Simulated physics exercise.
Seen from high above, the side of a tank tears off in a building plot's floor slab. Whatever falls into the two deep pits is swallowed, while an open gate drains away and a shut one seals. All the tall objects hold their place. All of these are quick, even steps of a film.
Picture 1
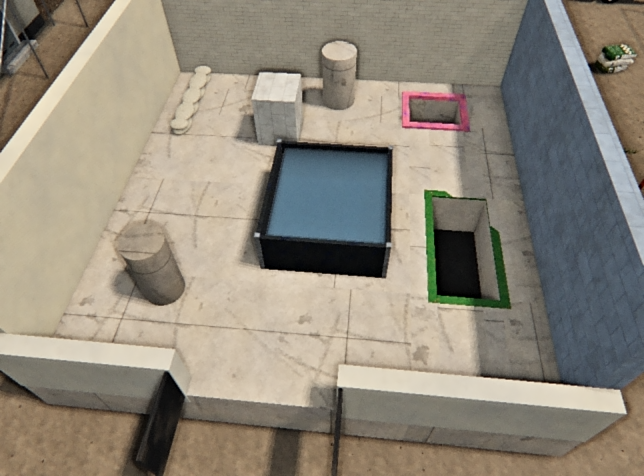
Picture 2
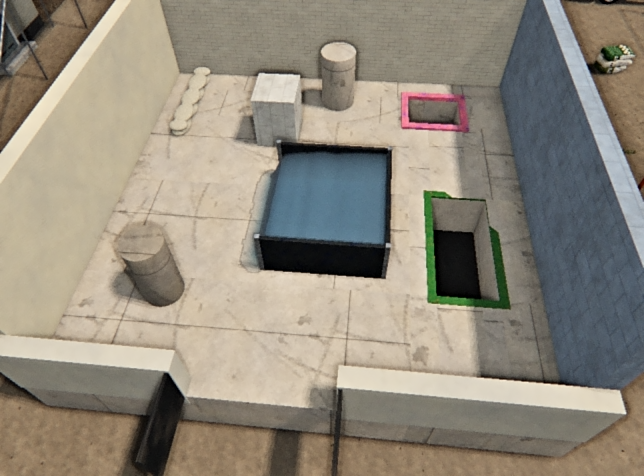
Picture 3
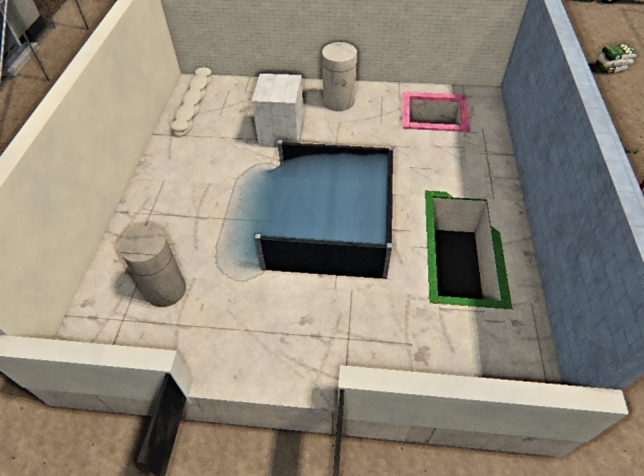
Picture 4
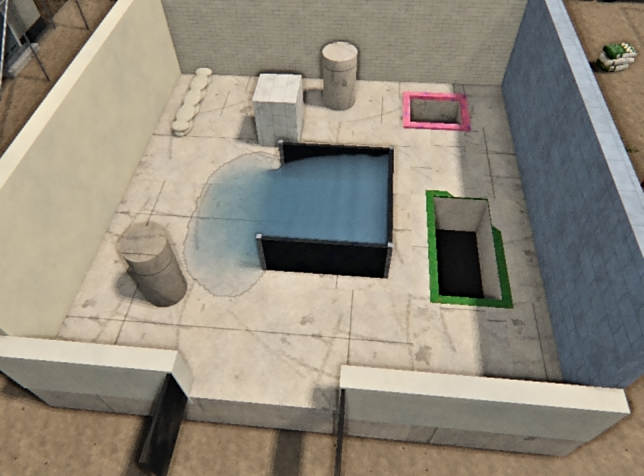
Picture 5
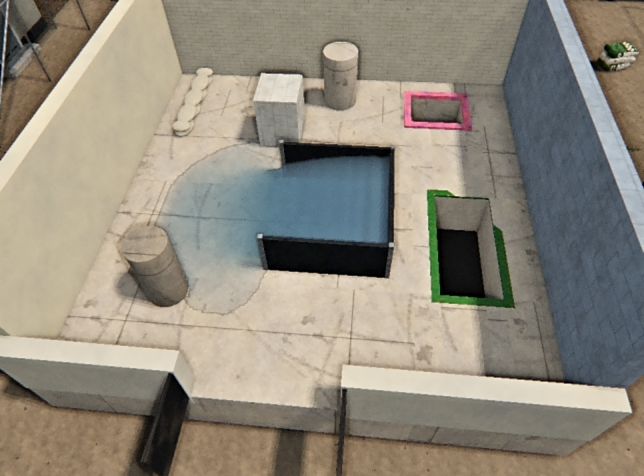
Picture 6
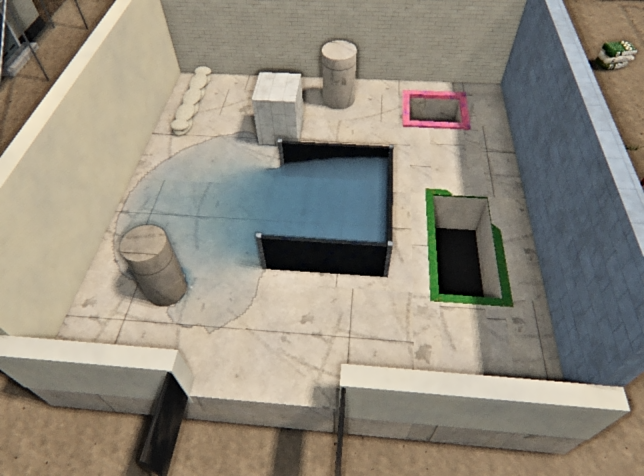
At first, still blue water fills a dark open tank in the pale floor of a walled plot. The tank's left side gives way and water pours out onto the slab. It fans leftward in a widening, thinning sheet, passing the pale block and surrounding the lower-left cylinder, which stays put.
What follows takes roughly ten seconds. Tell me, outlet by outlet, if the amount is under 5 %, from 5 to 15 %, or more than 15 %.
Going through them: The gate receives from 5 to 15 %; the green pit receives from 5 to 15 %; the pink pit receives less than 5 %.
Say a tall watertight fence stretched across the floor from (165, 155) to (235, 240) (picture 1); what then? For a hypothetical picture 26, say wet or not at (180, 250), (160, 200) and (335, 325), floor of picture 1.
Result, listed order: Spot 1 reached by the flood, spot 2 reached by the flood, spot 3 kept clear of the flood.
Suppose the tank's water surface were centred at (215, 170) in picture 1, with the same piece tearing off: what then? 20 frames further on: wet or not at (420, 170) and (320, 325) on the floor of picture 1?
The first spot ends up bone-dry, while the second ends up waterlogged.
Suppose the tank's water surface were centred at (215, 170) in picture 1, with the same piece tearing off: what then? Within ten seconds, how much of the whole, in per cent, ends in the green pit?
I'd put the green pit at 14 per cent of the whole.
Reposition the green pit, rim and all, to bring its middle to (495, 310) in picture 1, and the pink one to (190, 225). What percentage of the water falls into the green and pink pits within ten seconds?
Breakdown: Green 2%, pink 40%.
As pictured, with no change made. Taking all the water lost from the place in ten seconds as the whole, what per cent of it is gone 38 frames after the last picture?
Approximately 30 in a hundred, I think.
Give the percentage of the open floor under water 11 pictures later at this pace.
Estimated share: Around 35 %.
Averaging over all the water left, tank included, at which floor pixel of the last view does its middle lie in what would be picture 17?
Near (204, 211) in the last view.
A moment on, water covers 30 % of the floor; the gate 0 %, the green pit 0 %, the pink pit 0 %.
Next, water covers 35 % of the floor; the gate 0 %, the green pit 0 %, the pink pit 0 %.
Then, water covers 45 % of the floor; the gate 1 %, the green pit 0 %, the pink pit 0 %.
Later, water covers 75 % of the floor; the gate 3 %, the green pit 2 %, the pink pit 0 %.
In the end, water covers 95 % of the floor; the gate 9 %, the green pit 8 %, the pink pit 0 %.
